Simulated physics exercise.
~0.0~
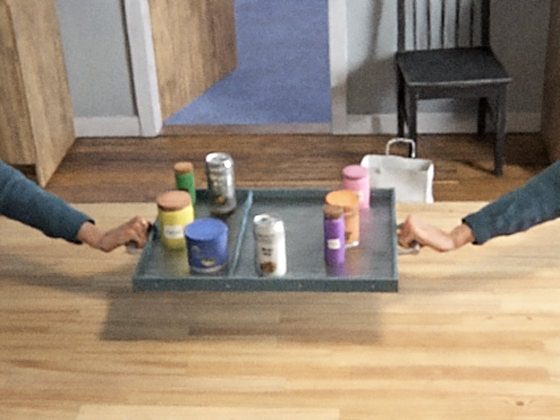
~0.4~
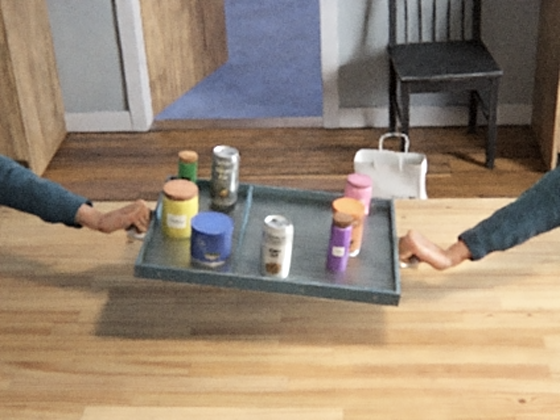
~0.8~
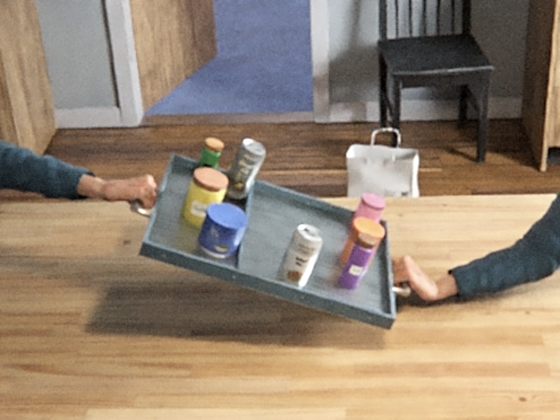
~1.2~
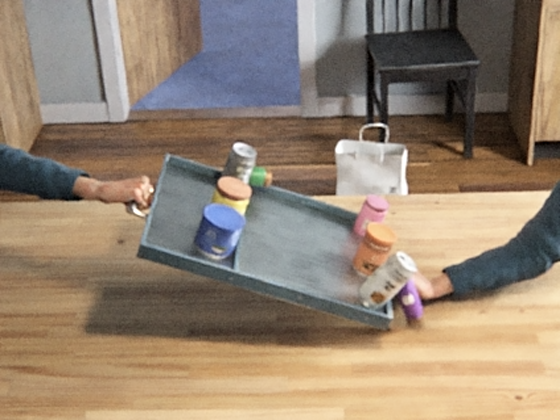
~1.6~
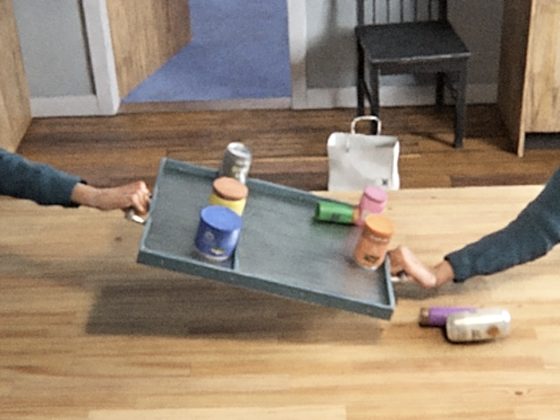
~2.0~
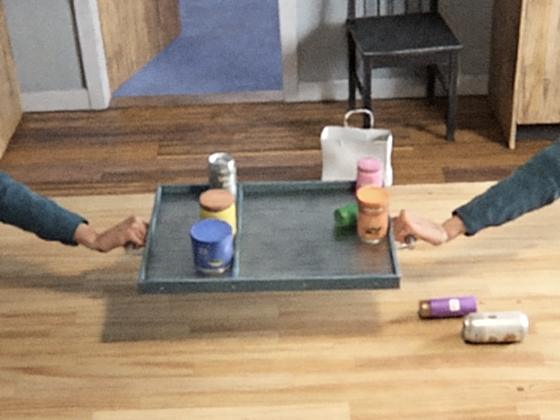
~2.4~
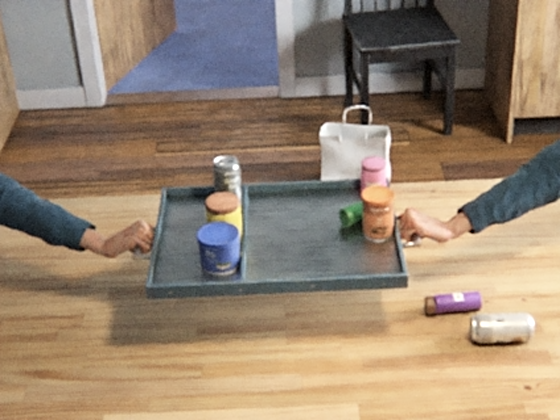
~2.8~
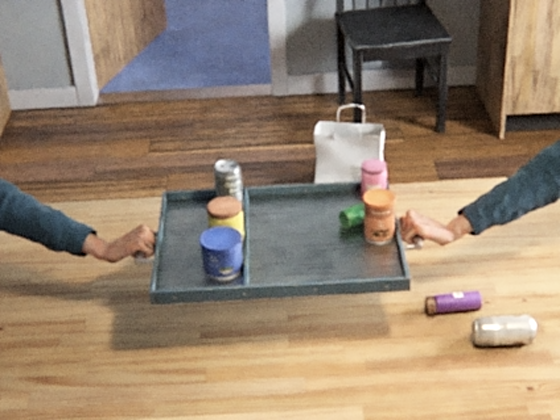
The video shows two hands tipping a tray of jars and cans down to the right, so the white can and purple shaker slide off onto the table and the green shaker topples, before the tray returns to nearly level with the remaining containers still upright on it.
